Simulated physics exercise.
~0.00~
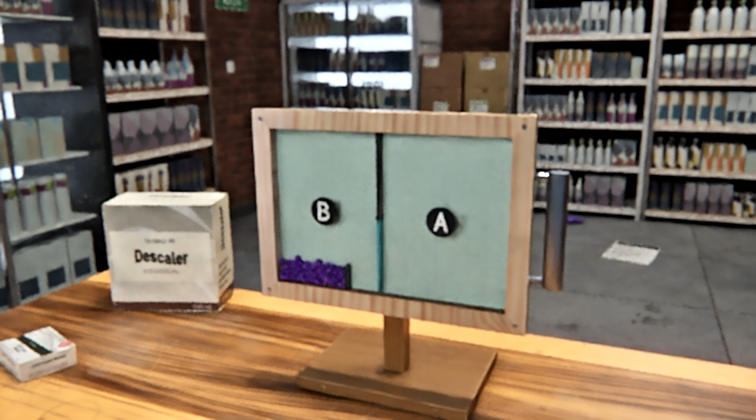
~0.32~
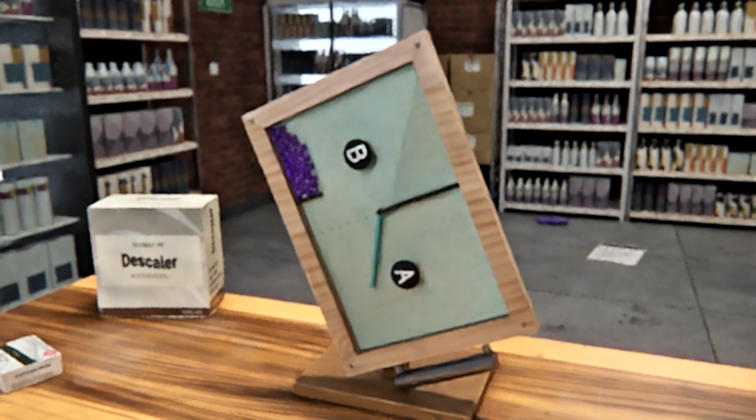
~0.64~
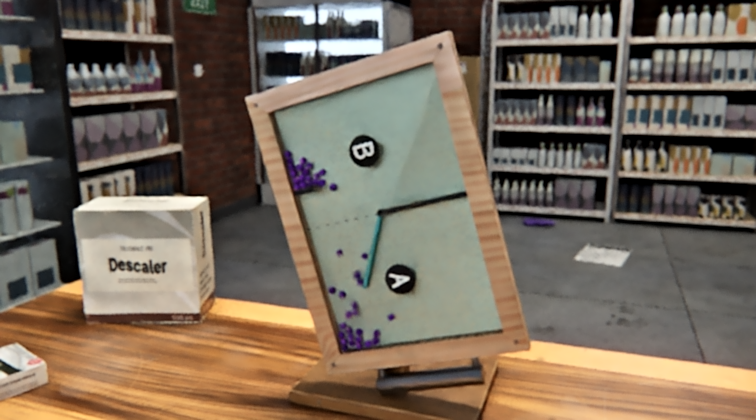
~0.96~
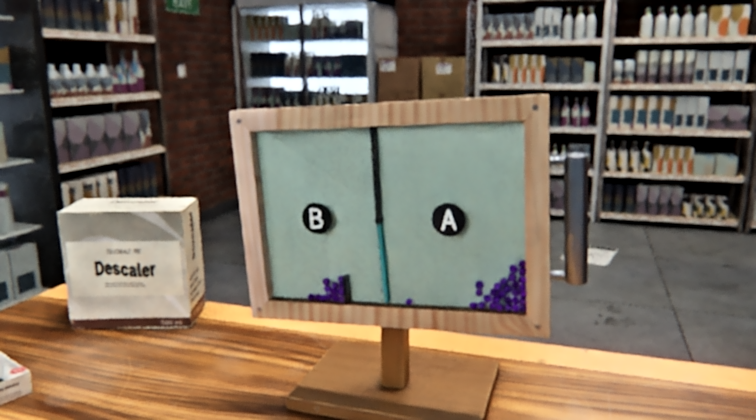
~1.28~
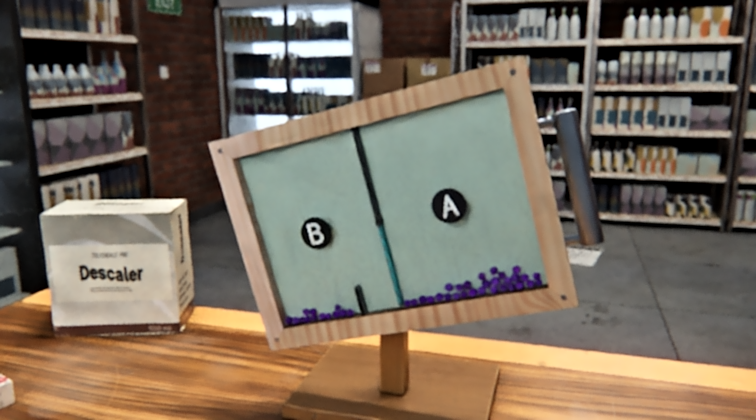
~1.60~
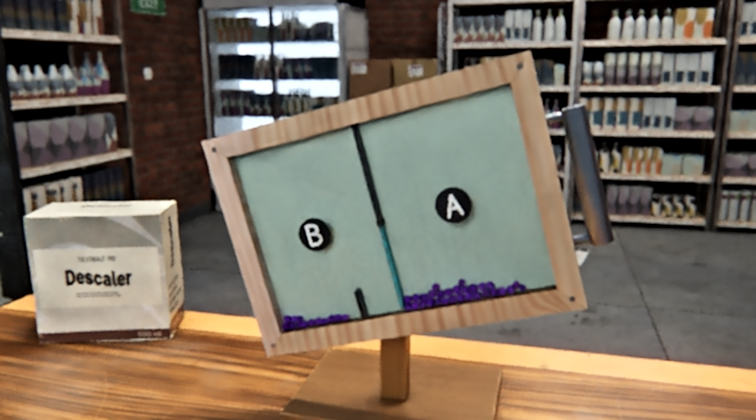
A wooden-framed box tips clockwise, then swings back past level, leaving most purple beads under A.
